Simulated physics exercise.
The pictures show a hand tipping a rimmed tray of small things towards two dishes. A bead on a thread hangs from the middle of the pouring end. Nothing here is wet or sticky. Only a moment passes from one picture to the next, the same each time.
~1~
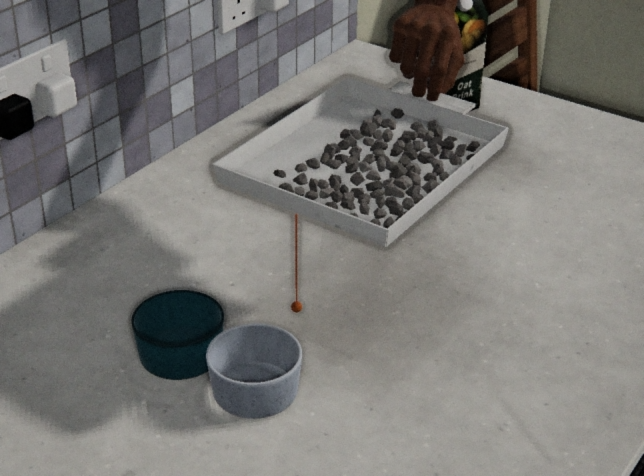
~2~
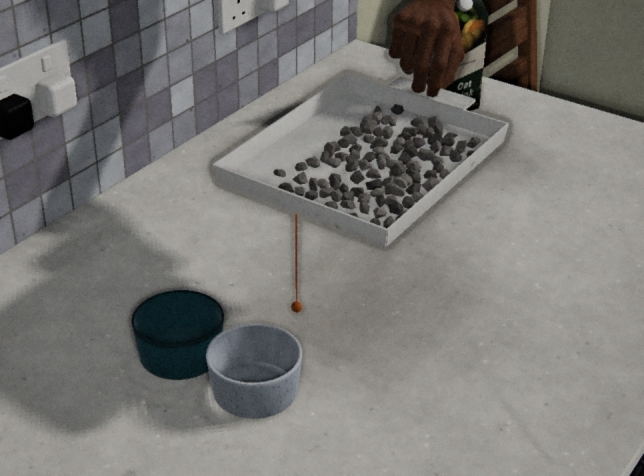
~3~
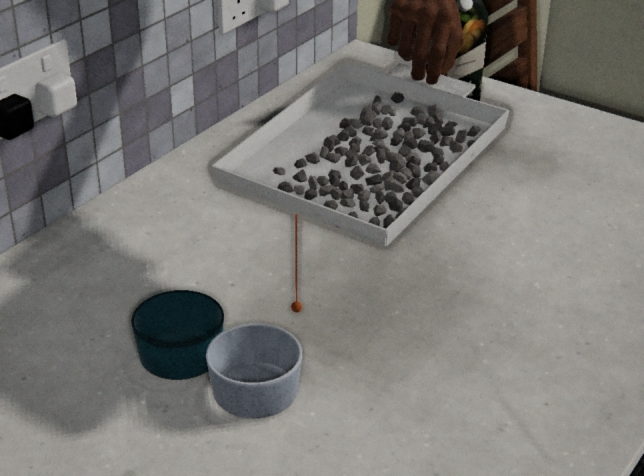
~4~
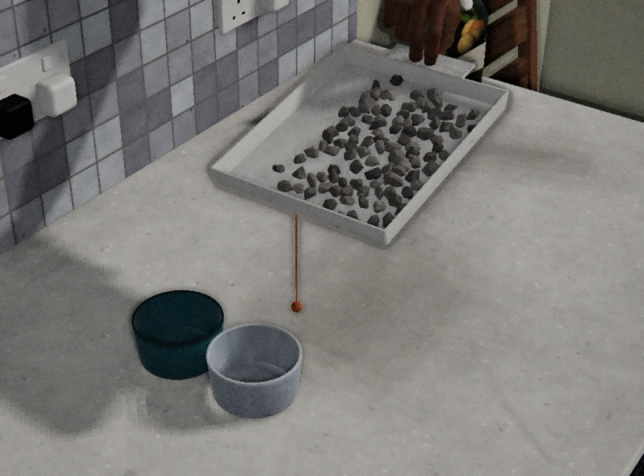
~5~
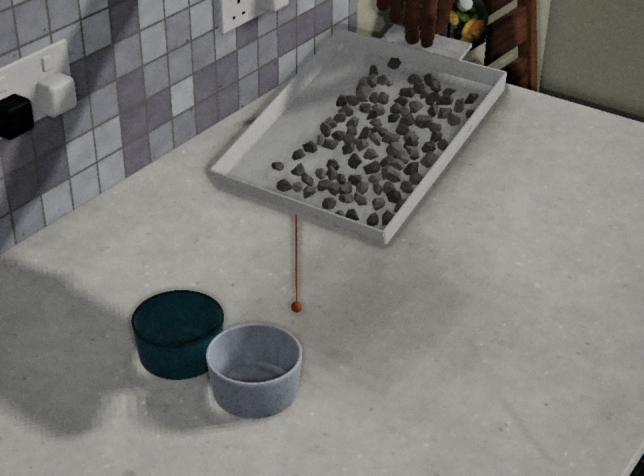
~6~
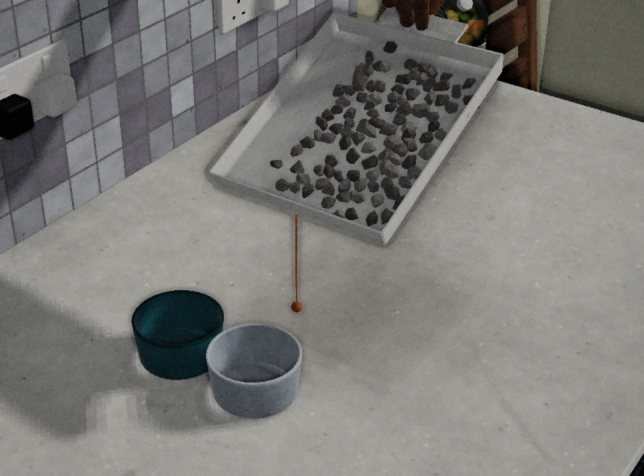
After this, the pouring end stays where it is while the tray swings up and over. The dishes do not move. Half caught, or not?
Caught overall: The larger part.
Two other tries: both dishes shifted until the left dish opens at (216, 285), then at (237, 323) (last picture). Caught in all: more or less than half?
One: Less than half. Two: Over half.
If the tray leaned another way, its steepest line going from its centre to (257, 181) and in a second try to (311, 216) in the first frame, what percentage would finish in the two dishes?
In turn 10 and 40 in a hundred.
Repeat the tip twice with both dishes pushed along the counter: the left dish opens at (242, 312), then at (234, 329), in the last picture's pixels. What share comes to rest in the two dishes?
Near 50 % and 80 %.
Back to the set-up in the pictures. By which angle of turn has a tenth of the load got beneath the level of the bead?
Near 85 degrees.
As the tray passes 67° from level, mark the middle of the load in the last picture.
Roughly at (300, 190).
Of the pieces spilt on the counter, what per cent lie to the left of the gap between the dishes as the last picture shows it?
Near 10 %.
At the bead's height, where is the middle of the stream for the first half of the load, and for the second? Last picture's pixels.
Early half (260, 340), late half (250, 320).
Just after the last frame, tray tipped steeply; almost all on the tray; just a few in the air.
A moment on, tray tipped past a quarter turn; roughly a third on the tray; roughly a quarter in the right dish; about a tenth in the left dish; roughly a quarter outside both; about a tenth in the air.
Further on, tray tipped past a quarter turn; roughly a third in the right dish; roughly a quarter in the left dish; roughly a third outside both.
When it is over, tray tipped past a quarter turn; roughly a third in the right dish; roughly a quarter in the left dish; roughly a third outside both.
